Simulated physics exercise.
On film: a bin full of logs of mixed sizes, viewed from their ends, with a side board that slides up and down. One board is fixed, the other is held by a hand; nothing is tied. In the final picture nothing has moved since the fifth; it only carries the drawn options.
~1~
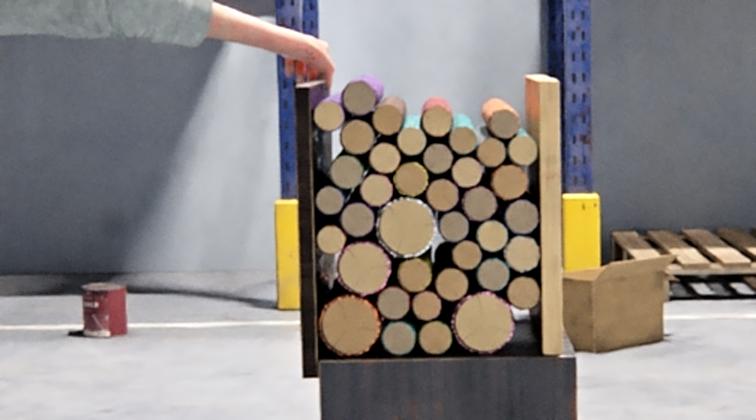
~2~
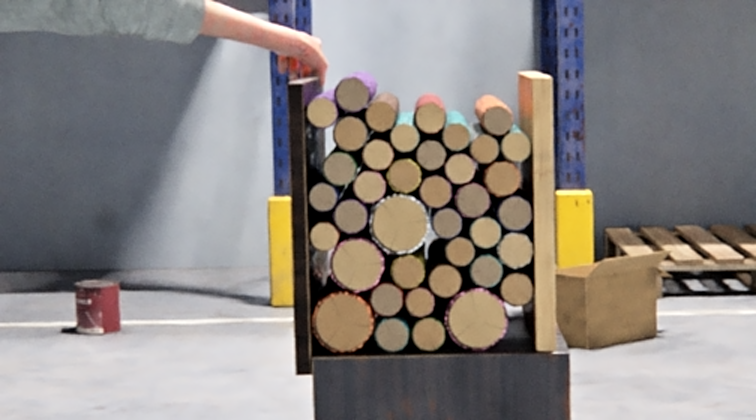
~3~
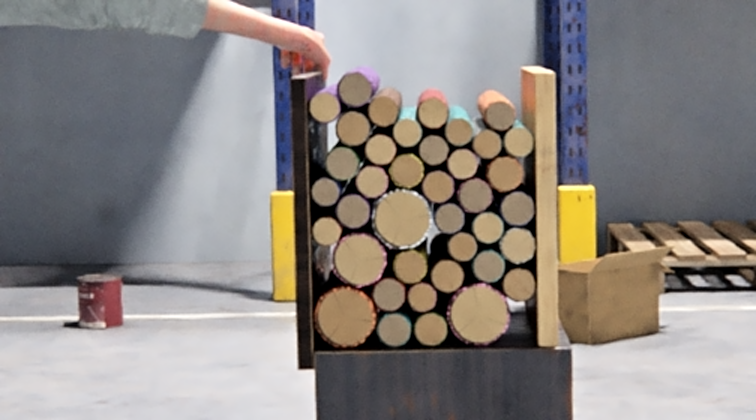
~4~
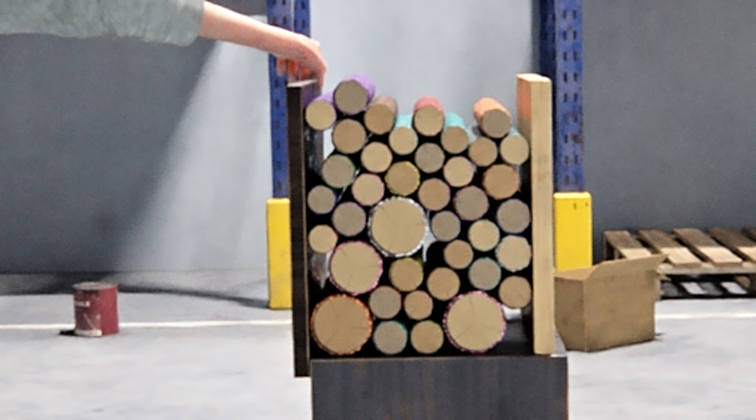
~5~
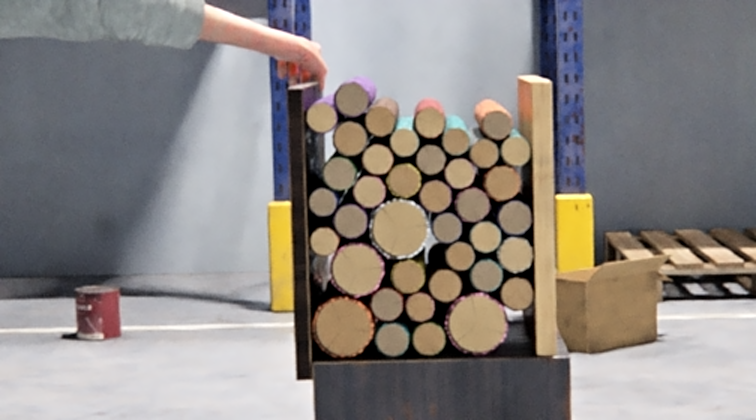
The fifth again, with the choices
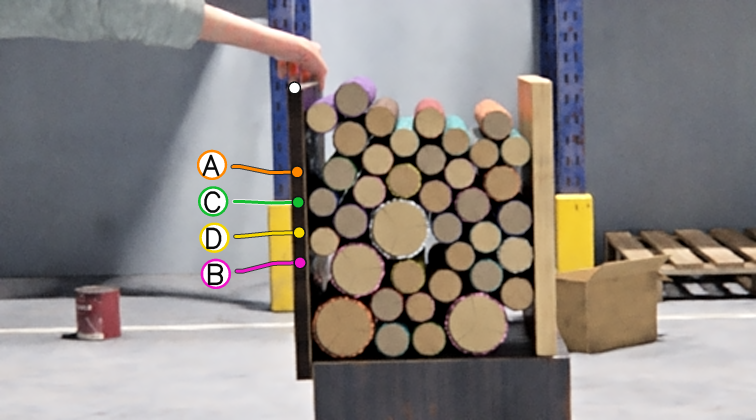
The whole view shifts very slightly, as if the camera shakes, while the logs of mixed sizes stay packed in their bin between two upright boards. A hand reaching in from the left keeps resting on top of the dark left board, and nothing in the stack visibly moves from start to end.
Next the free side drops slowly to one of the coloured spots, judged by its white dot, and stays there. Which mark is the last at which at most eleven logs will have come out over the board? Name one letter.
Mark B is as low as it can go.
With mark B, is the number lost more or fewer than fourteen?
It loses fewer than fourteen.
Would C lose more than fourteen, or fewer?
Fewer than fourteen.
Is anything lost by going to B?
At B: Yes.
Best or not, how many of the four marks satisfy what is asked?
Four of them.
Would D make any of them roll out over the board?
Yes.
On the copy, A at (297, 172); B at (300, 263); C at (298, 202); D at (299, 232); the white dot at (295, 88).
On B. First, top of the board (306, 162).
Then, top of the board (308, 245).
Finally, top of the board (309, 261), about eight out over the board.
By contrast, A one out over the board; C one out over the board; D about four out over the board.
